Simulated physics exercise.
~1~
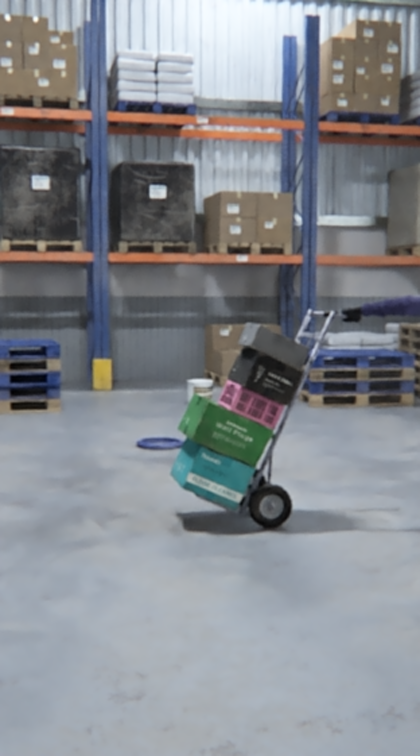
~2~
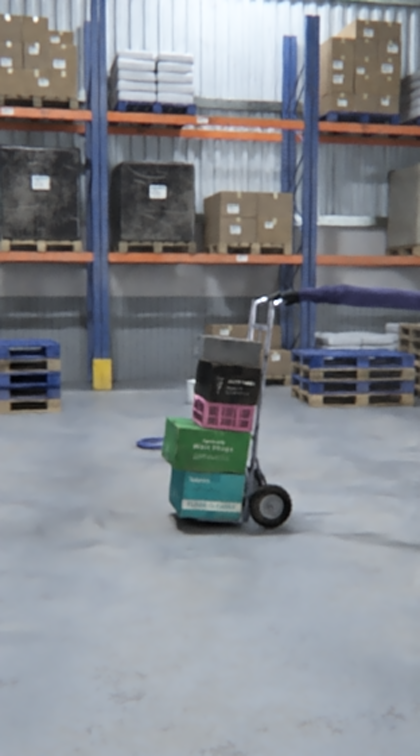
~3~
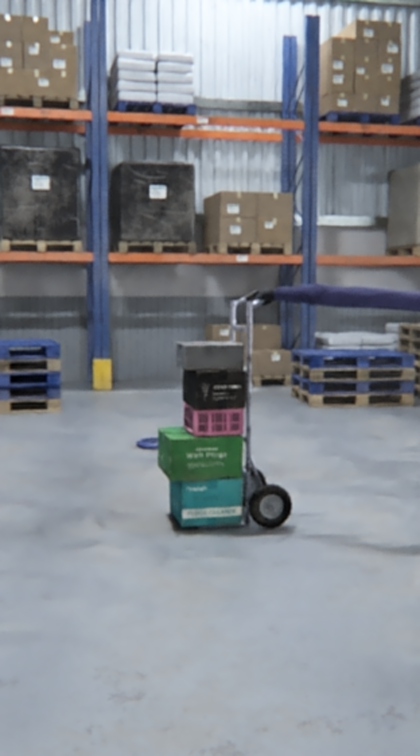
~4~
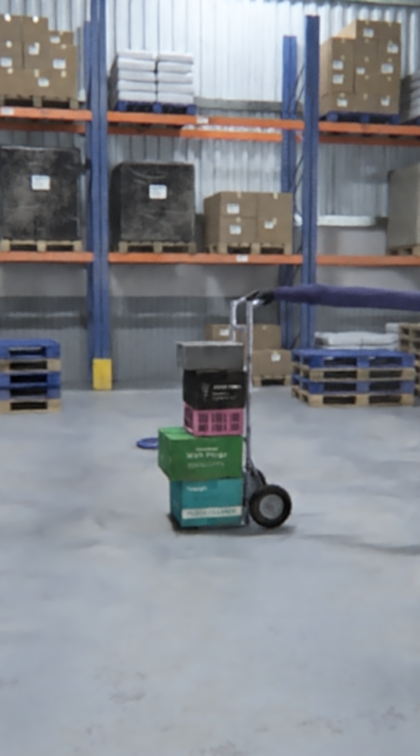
A loaded hand truck tips upright under someone's hand and stands still, its stack intact.
